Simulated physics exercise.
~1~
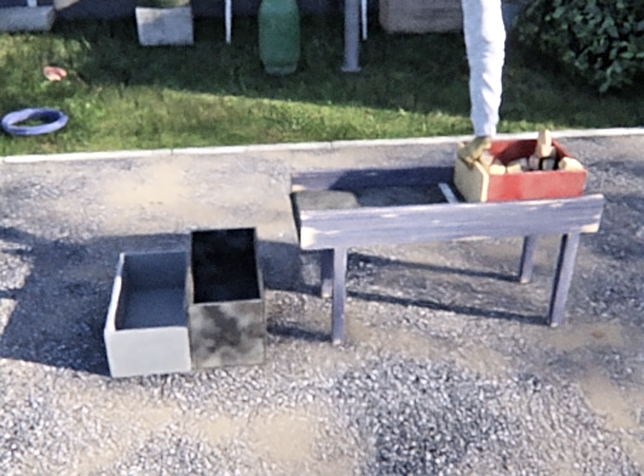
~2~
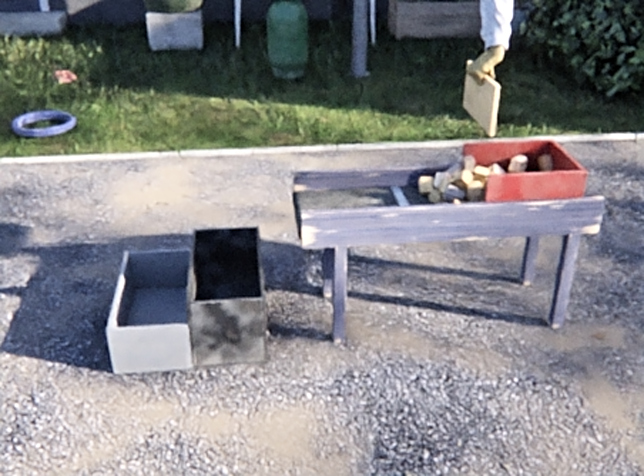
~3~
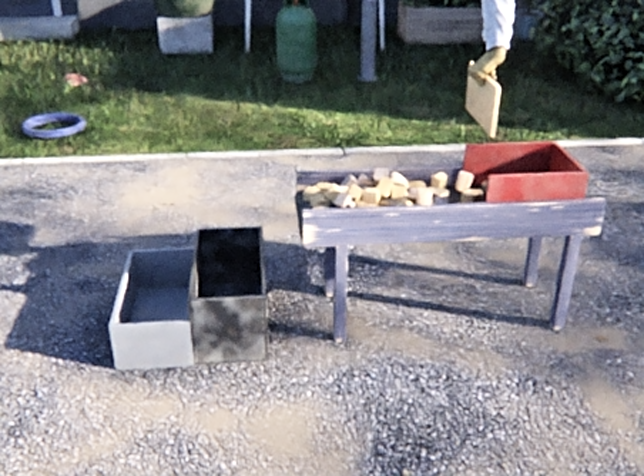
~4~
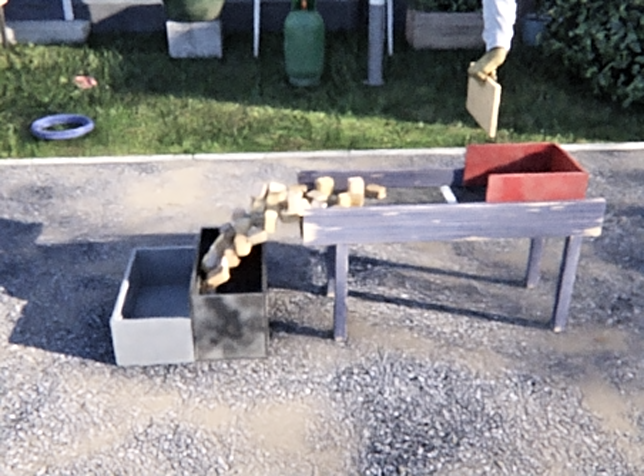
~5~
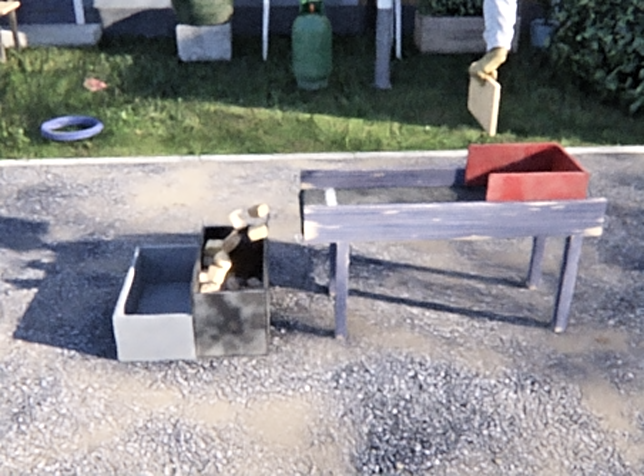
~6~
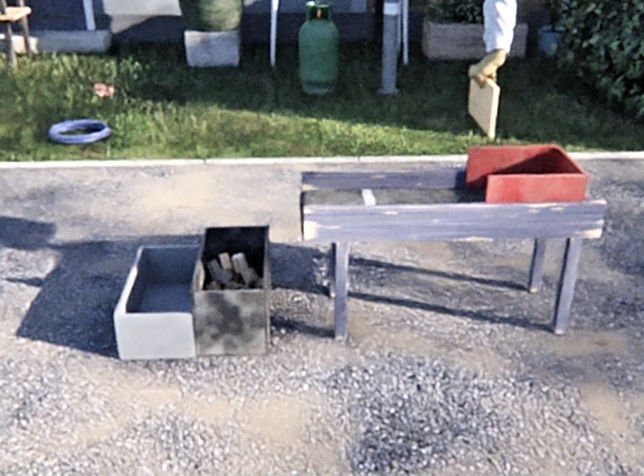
On a gravel yard beside a lawn, a gloved hand lifted the gate from a red pen on a bench-like belt, and a heap of wooden blocks slid left, tumbled off the end and landed in the black tub, leaving the grey box empty.
